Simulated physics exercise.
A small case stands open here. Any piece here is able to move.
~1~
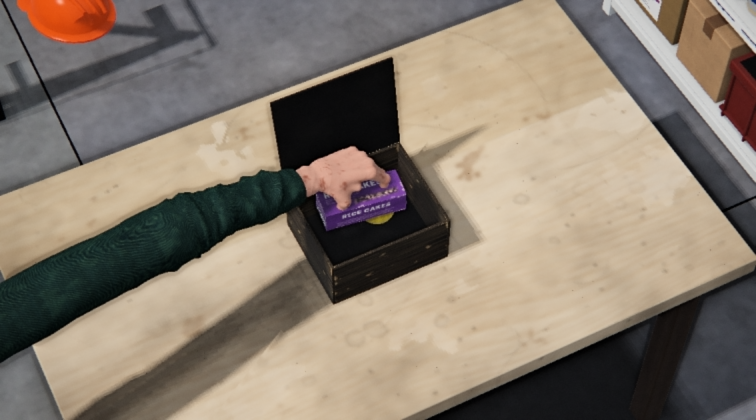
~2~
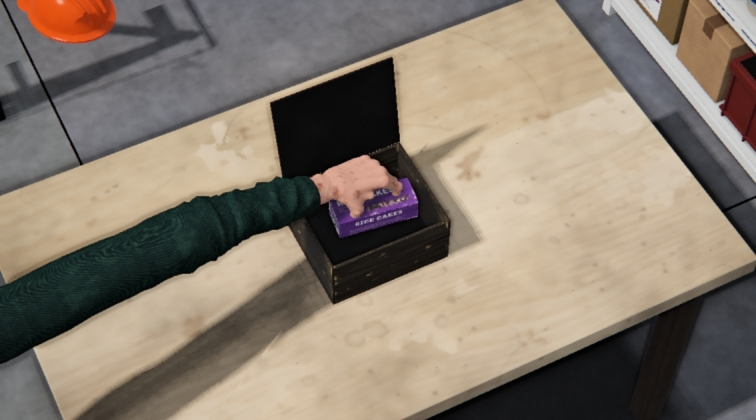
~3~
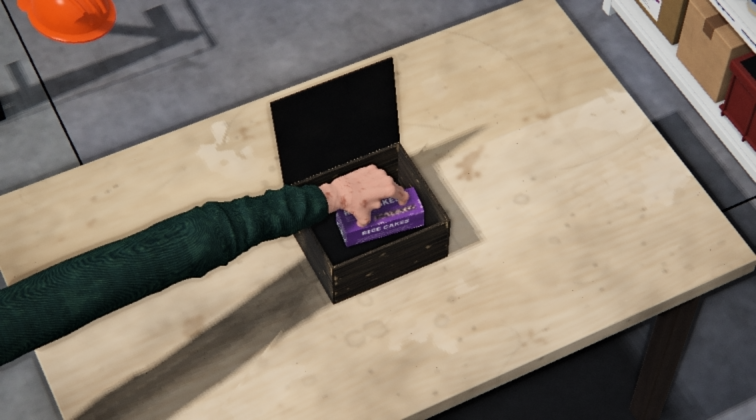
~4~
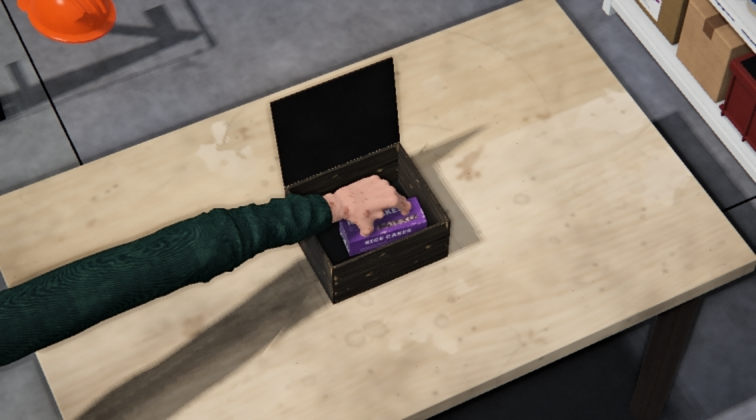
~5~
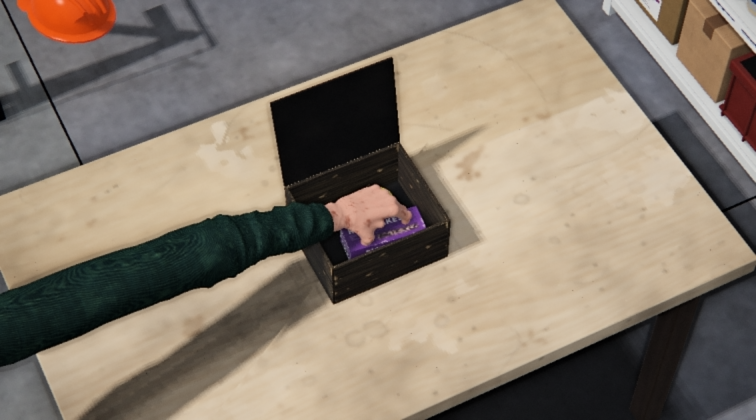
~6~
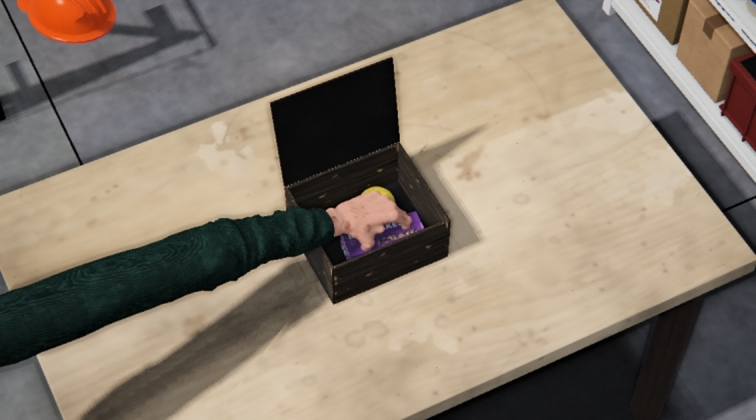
We see a hand in a dark green sleeve holding a purple carton over an open dark case on a wooden table, then lowering it slightly rightward into the case, where a yellow object shows beside the hand.
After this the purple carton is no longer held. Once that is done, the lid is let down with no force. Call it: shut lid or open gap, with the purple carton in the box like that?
Shut lid.
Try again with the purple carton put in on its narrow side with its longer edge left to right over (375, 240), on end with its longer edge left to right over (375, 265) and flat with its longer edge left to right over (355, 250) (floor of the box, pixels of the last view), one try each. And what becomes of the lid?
The first time it goes down completely, the next time it is kept open, and the last time it goes down completely.
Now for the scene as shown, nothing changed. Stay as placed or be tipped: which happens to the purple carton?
Looking at the last picture, it is left as set.
Then, 1.40 s later than the last frame, lid 72° above the rim.
Then, 1.90 s later than the last frame, lid 33° above the rim.
When it is over, lid shut; both as before. End places, in pixels of the last picture, purple carton near (384, 241).
